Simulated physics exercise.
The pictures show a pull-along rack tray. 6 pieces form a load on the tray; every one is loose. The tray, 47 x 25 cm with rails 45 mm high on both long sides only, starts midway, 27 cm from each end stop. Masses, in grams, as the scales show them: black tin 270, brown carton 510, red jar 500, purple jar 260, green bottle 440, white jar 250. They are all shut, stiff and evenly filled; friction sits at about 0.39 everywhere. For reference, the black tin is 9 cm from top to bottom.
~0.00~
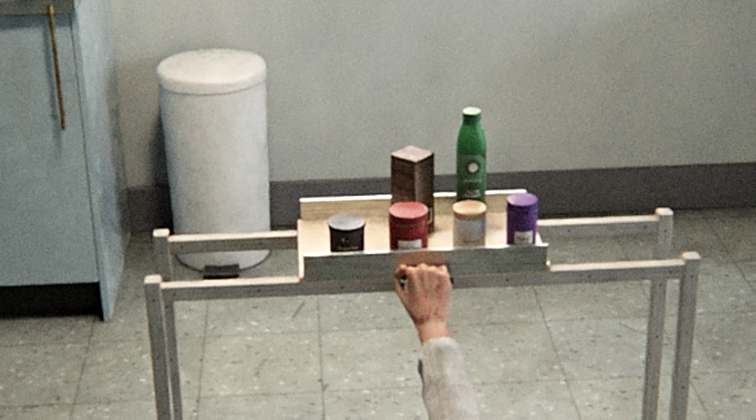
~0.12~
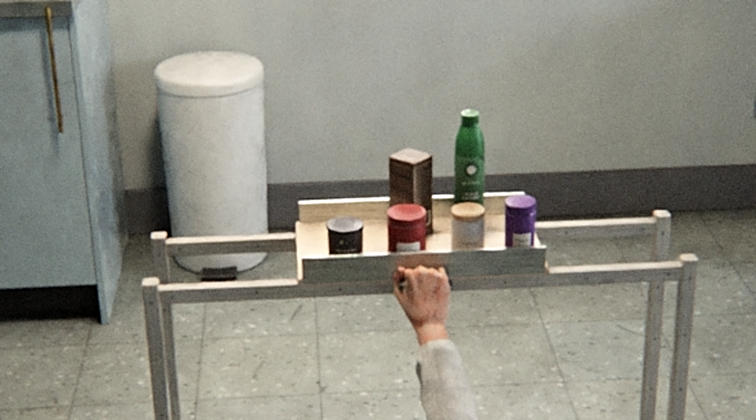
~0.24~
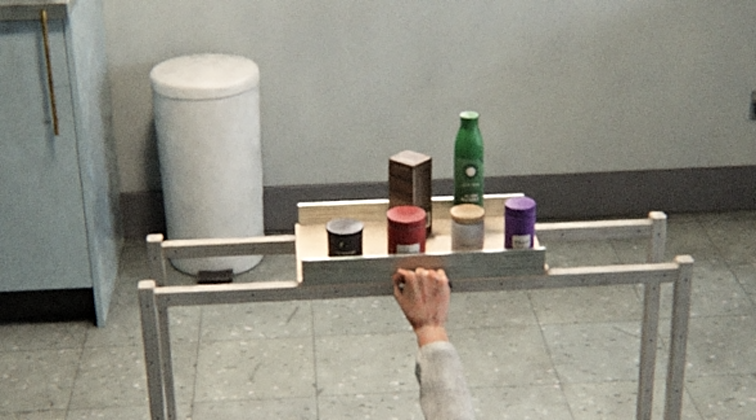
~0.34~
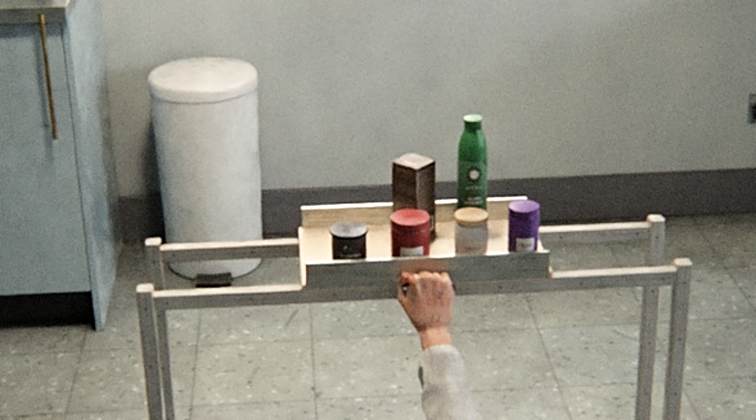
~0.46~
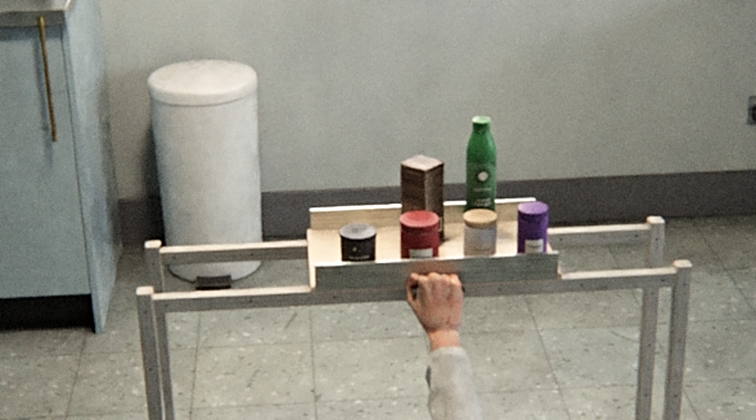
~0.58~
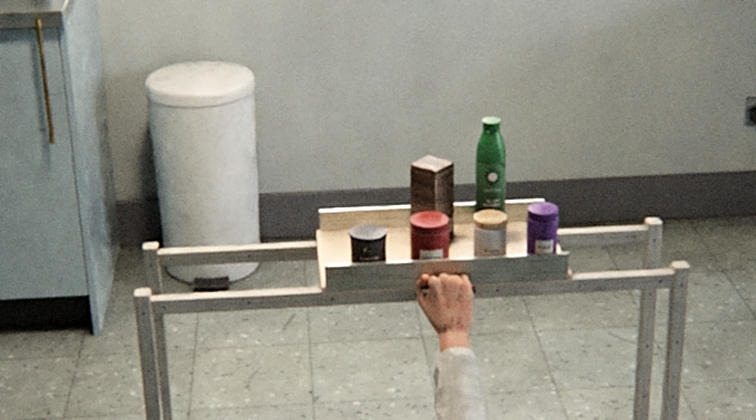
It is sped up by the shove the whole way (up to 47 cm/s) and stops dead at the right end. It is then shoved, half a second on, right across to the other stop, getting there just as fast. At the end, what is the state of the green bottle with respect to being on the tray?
Ends overboard.
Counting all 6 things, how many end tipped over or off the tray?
That makes 1.
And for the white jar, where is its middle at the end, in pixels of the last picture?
End point: Approx. (321, 247).
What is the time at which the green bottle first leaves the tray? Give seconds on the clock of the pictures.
About 1.7 seconds.
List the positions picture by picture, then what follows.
In the first frame, tray midway; green bottle (471, 171); black tin (347, 243).
In the second frame, tray midway; red jar (407, 237); purple jar (520, 229).
In the third frame, tray 1 cm right; white jar (467, 234); black tin (345, 247).
In the fourth frame, tray 2 cm right; brown carton (414, 199); red jar (410, 242).
In the fifth frame, tray 4 cm right; purple jar (532, 235); white jar (480, 238).
In the sixth frame, tray 6 cm right; green bottle (491, 180); black tin (369, 253).
After 1.68 s, tray 27 cm right; green bottle now off the tray; brown carton slid 2 cm; black tin slid 2 cm.
After 2.28 s, tray 23 cm right; brown carton slid 2 cm; black tin slid 2 cm; red jar slid 2 cm.
After 3.68 s, tray 14 cm left; brown carton slid 2 cm; black tin slid 2 cm; red jar slid 2 cm.
At rest (4.5 s), off the tray, green bottle; the other 5 in place, give or take 5 cm.
